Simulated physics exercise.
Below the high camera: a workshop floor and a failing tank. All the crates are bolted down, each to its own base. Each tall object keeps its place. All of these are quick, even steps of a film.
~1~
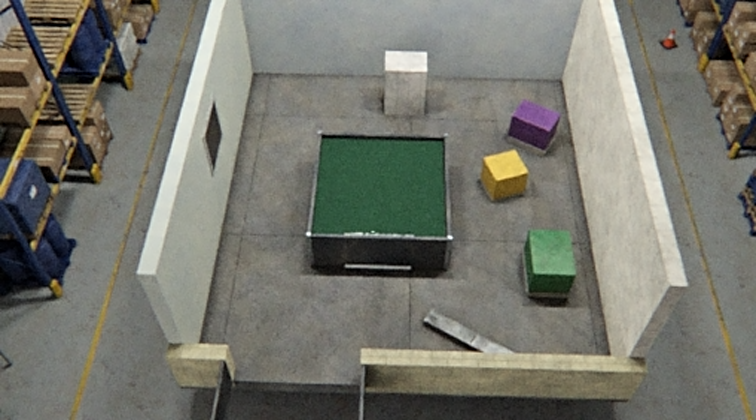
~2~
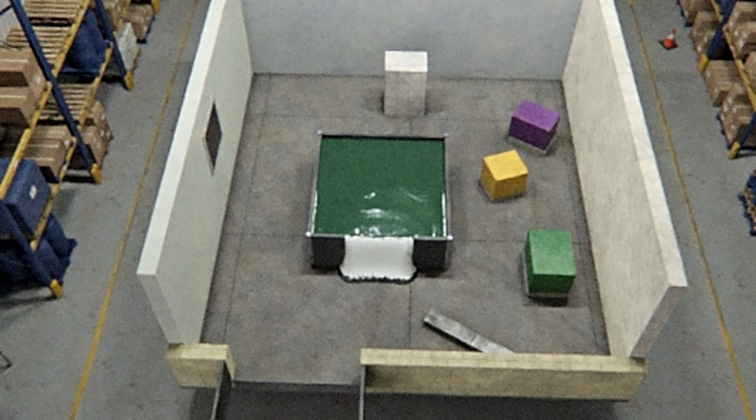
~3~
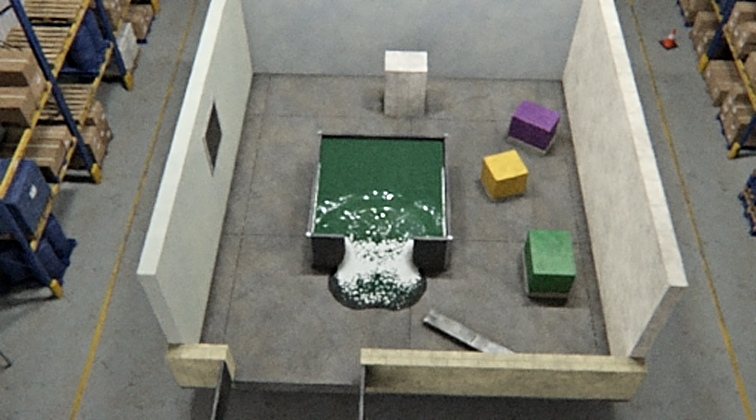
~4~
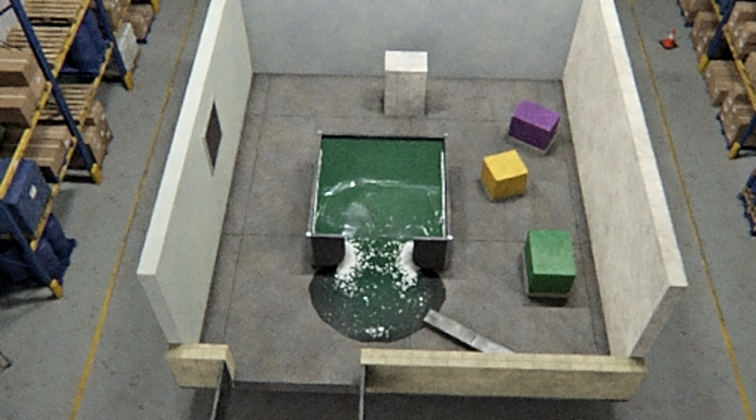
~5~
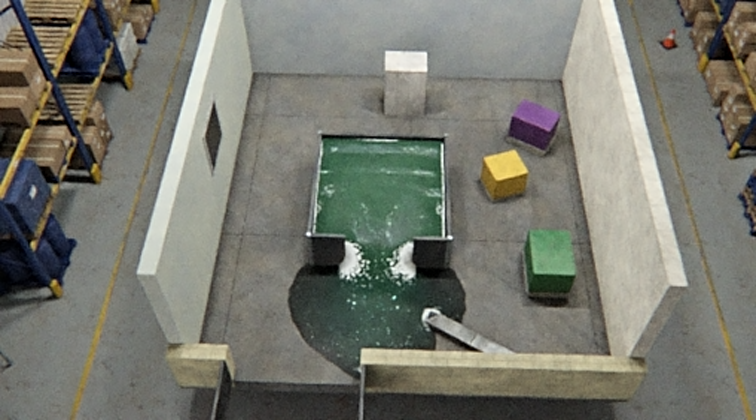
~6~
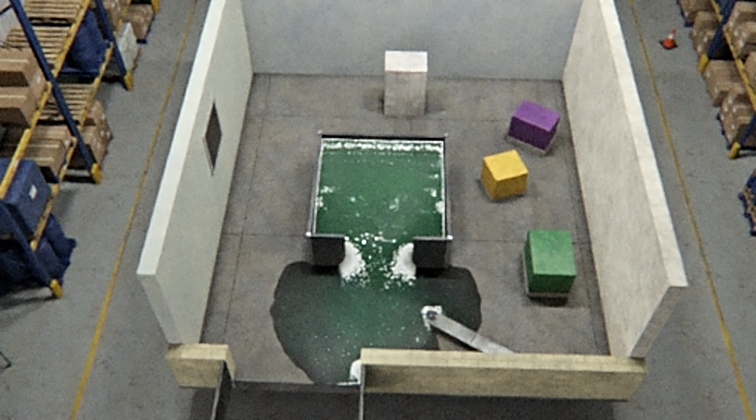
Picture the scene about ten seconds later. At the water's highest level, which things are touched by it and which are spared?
Going through them: The yellow crate is touched; the green crate is touched; the purple crate is spared.
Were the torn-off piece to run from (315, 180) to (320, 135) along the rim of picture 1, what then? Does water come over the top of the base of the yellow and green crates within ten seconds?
In that case the yellow one is flooded and the green one is never flooded.
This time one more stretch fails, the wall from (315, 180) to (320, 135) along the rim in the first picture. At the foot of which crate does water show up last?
The one in green.
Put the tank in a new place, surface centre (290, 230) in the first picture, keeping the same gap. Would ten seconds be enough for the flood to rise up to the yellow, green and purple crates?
The yellow crate stays clear, the green crate stays clear and the purple crate stays clear.
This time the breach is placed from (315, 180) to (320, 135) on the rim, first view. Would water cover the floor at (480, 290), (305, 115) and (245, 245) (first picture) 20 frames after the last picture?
Taken in turn, that's not reached, reached, and finally reached.
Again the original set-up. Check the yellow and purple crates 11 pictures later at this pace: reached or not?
At yellow: Stays dry; at purple: Stays dry.
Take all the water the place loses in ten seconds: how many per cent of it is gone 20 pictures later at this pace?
About 50 per cent.
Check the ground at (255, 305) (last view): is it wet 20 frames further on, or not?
That spot: Submerged.
A moment on, water covers 20 % of the floor; the yellow crate not reached, the green crate not reached, the purple crate not reached.
Next, water covers 25 % of the floor; the yellow crate not reached, the green crate water round its plinth, the purple crate not reached.
Then, water covers 35 % of the floor; the yellow crate not reached, the green crate water round its plinth, the purple crate not reached.
Later, water covers 60 % of the floor; the yellow crate water round its plinth, the green crate water round its plinth, the purple crate water round its plinth.
In the end, water covers 90 % of the floor; the yellow crate was topped, the green crate was topped, the purple crate stayed above the water.
